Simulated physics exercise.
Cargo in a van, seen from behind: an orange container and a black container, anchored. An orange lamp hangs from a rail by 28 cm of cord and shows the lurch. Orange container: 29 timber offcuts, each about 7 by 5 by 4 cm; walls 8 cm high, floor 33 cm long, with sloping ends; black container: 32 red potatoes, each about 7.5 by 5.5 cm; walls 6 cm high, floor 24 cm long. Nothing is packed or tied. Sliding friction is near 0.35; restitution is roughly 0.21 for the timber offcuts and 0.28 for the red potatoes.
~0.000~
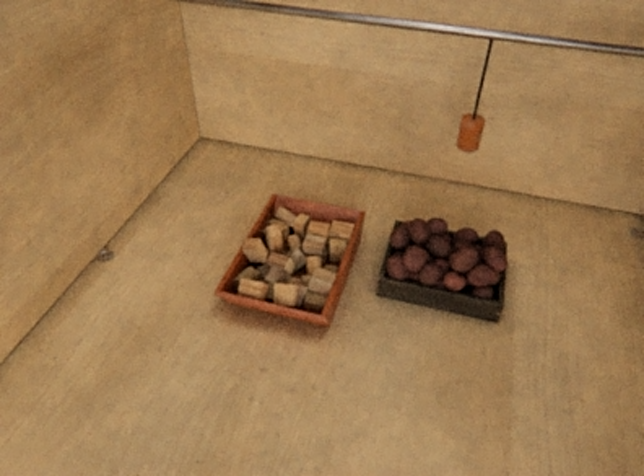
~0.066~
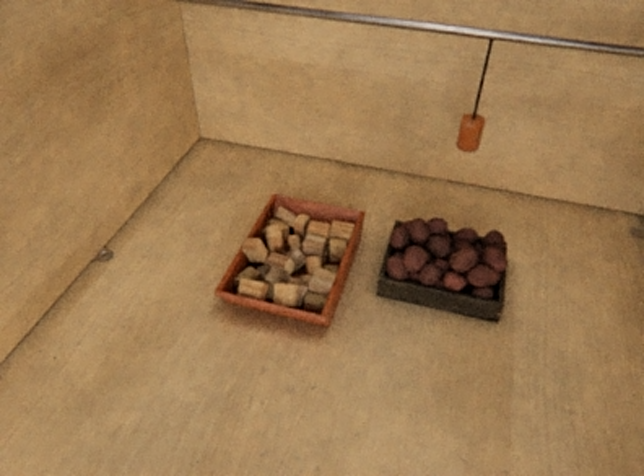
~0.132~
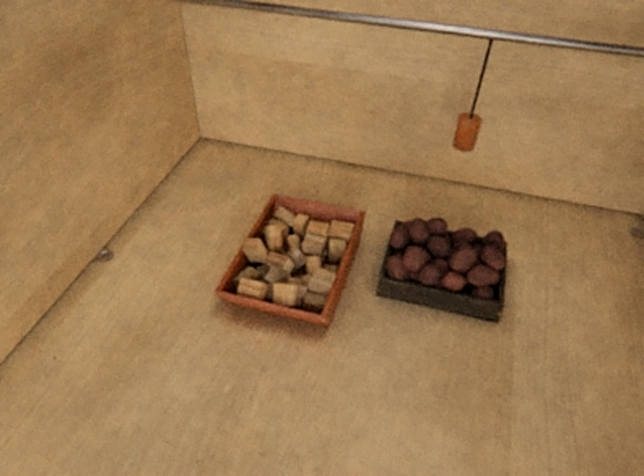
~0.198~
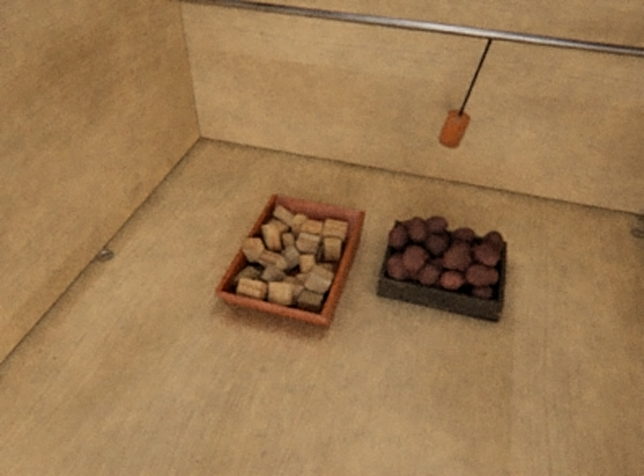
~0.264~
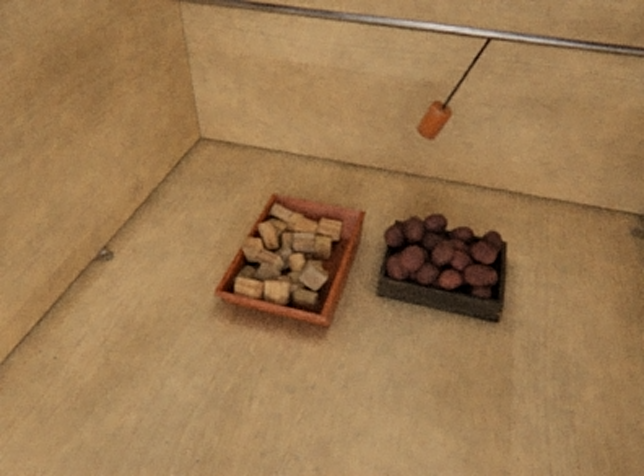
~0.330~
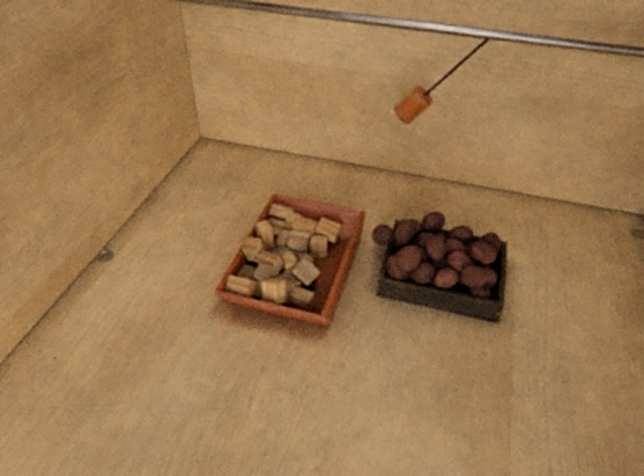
At first, an orange lamp hangs straight down above an orange container of wooden offcuts and a black container of red potatoes. The lamp then swings steadily farther left while both loads shift leftward, the containers staying put, and one potato pushes out over the black container's left rim.
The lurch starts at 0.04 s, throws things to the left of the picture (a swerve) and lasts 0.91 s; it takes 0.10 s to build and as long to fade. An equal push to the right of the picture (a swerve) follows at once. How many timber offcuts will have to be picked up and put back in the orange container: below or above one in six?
The orange container loses under a sixth of its timber offcuts.
After 0.67 s, the orange container has all 29 and the black container is down by 7 of 32.
After 1.10 s, the orange container has all 29 and the black container is down by 9 of 32.
After 1.70 s, the orange container has all 29 and the black container is down by 14 of 32.
Final count (at 2.46 s), the orange container has all 29 and the black container is down by 16 of 32. Asked share, 0 of 29, 0 per cent.
